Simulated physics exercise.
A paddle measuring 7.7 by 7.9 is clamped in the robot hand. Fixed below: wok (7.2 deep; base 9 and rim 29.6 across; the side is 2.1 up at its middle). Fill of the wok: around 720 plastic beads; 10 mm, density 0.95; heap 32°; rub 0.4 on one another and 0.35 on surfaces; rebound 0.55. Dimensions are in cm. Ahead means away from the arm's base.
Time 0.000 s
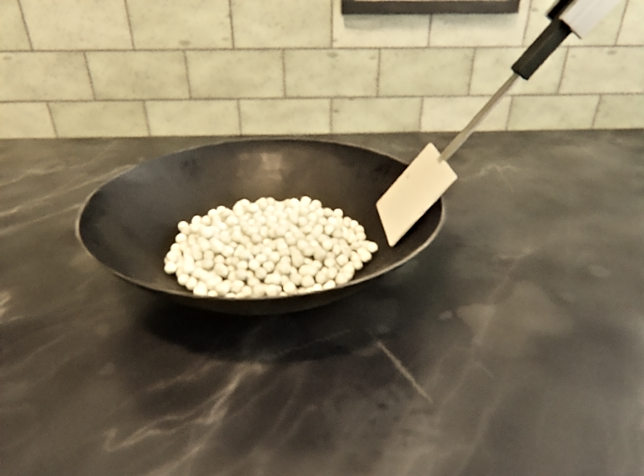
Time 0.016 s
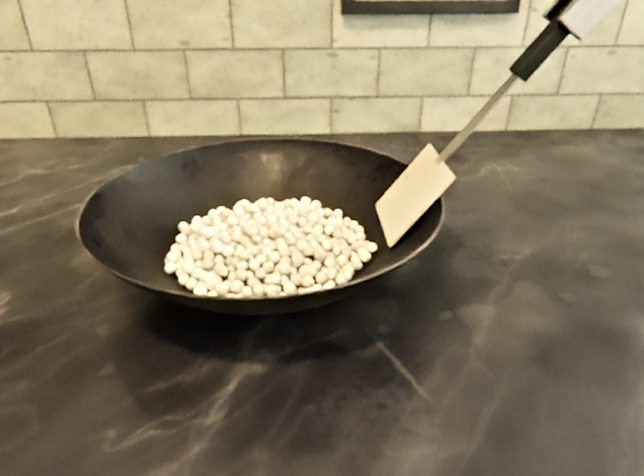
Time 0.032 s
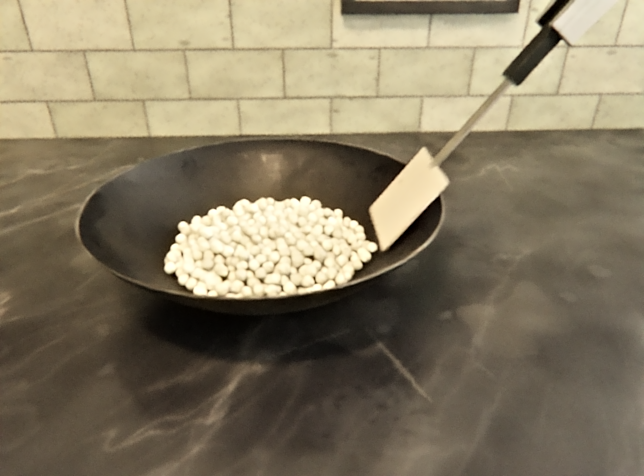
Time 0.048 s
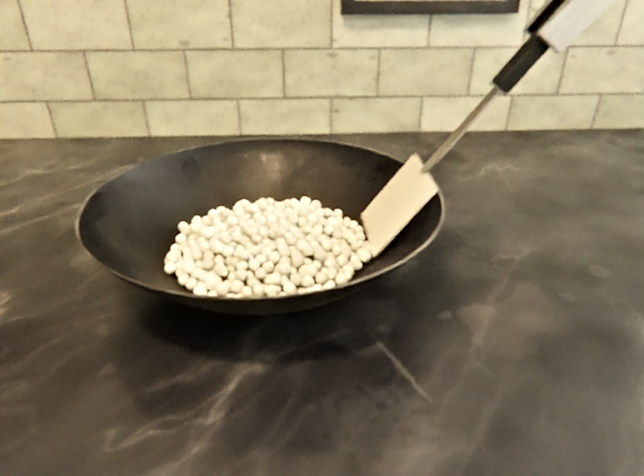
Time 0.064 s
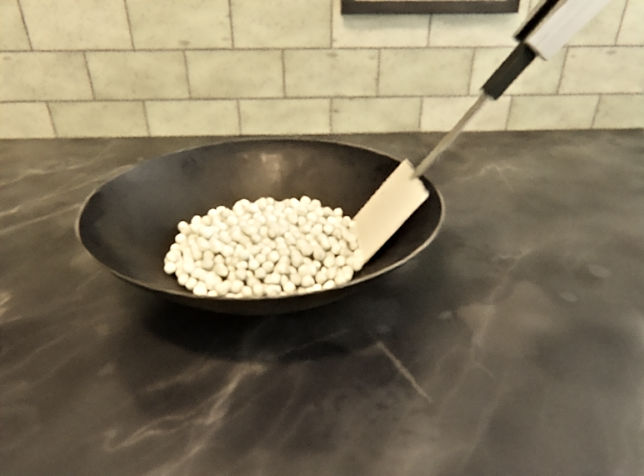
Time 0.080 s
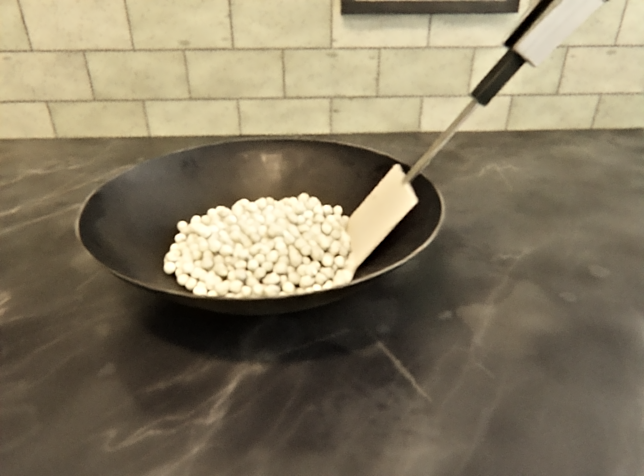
On a dark, marbled counter by a tiled wall, a robot hand's pale paddle moved a short way down and left inside a black wok, pressing into the right edge of a heap of white beads.
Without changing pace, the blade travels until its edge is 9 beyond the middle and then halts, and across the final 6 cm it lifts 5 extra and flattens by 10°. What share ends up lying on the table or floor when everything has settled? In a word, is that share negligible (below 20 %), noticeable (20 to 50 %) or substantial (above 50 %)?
In a word, negligible.
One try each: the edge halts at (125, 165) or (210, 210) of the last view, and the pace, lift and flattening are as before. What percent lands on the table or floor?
Some 15 and 0 per cent.
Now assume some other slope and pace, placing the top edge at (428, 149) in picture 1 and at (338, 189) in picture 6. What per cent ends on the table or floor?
Around 35 per cent finishes there.
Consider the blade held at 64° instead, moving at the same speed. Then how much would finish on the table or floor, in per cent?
Then roughly 5 percent.
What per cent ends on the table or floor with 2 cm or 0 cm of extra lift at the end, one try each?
Try one gives about 0 in a hundred, try two about 5 in a hundred.
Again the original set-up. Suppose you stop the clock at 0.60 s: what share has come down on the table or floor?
Share at that moment: Roughly 5 %.
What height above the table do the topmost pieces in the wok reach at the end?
It reaches roughly 7.0 cm.
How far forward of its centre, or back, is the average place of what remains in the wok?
It rests close to 4.0 centimetres ahead of centre.
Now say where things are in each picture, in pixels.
The paddle top edge at (443, 158), sloping 53°; upper third of the load around (269, 238), from x 170 to 370, top at y 200; 718 in the wok, in the first picture.
The paddle top edge at (441, 159), sloping 53°; upper third of the load around (269, 238), from x 170 to 370, top at y 200, in the second picture.
The paddle top edge at (435, 164), sloping 53°; upper third of the load around (269, 238), from x 170 to 370, top at y 200, in the third picture.
The paddle top edge at (425, 170), sloping 53°; upper third of the load around (269, 238), from x 170 to 370, top at y 200, in the fourth picture.
The paddle top edge at (415, 176), sloping 53°; upper third of the load around (269, 238), from x 170 to 370, top at y 200, in the fifth picture.
The paddle top edge at (406, 181), sloping 53°; upper third of the load around (270, 236), from x 170 to 365, top at y 200; 718 in the wok, in the sixth picture.
After 0.21 s, sloping 53°, highest piece 5 above the table; 718 in the wok.
After 0.33 s, sloping 50°, highest piece 7 above the table; 718 in the wok.
After 0.60 s, sloping 43°, highest piece 9 above the table; 681 in the wok, 25 on the table or floor, 12 on the blade or in flight.
After 1.65 s, sloping 43°, highest piece 7 above the table; 681 in the wok, 37 on the table or floor.
In the end, 681 in the wok, 37 on the table or floor. That is 5 % on the table or floor.
